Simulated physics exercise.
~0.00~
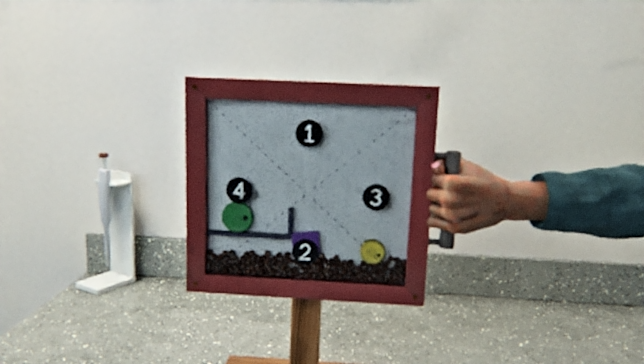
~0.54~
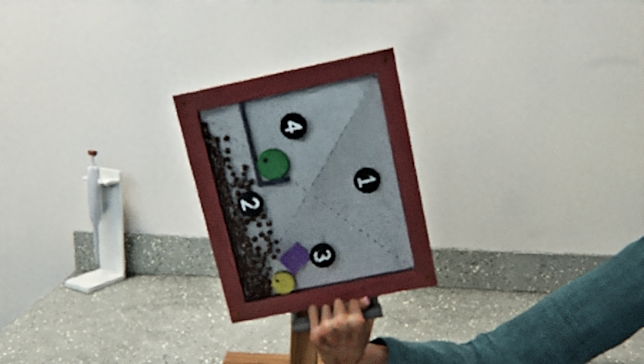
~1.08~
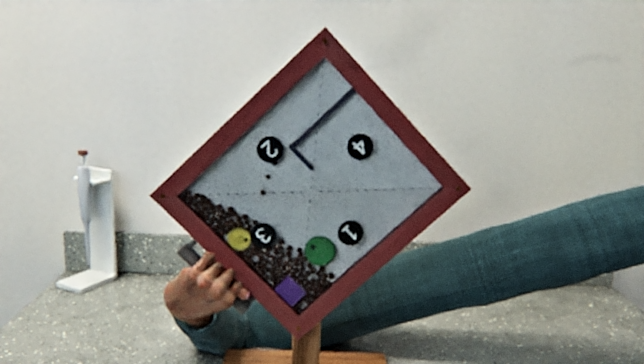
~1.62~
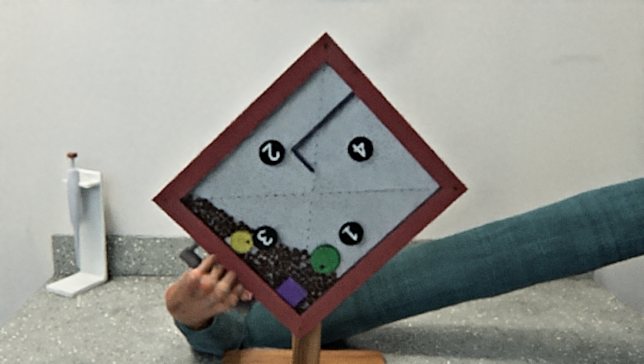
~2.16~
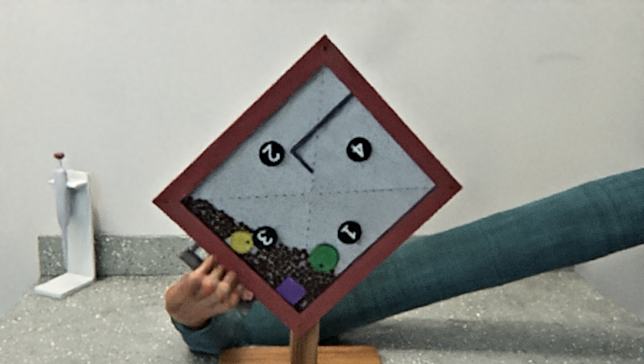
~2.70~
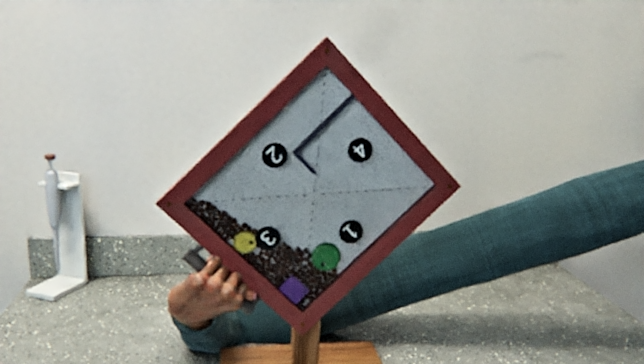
A hand turned a square red-framed puzzle box clockwise until it stood on one corner, sending dark beads, a purple block and green and yellow discs tumbling inside, and they settled along the bottom with the green disc at the right.
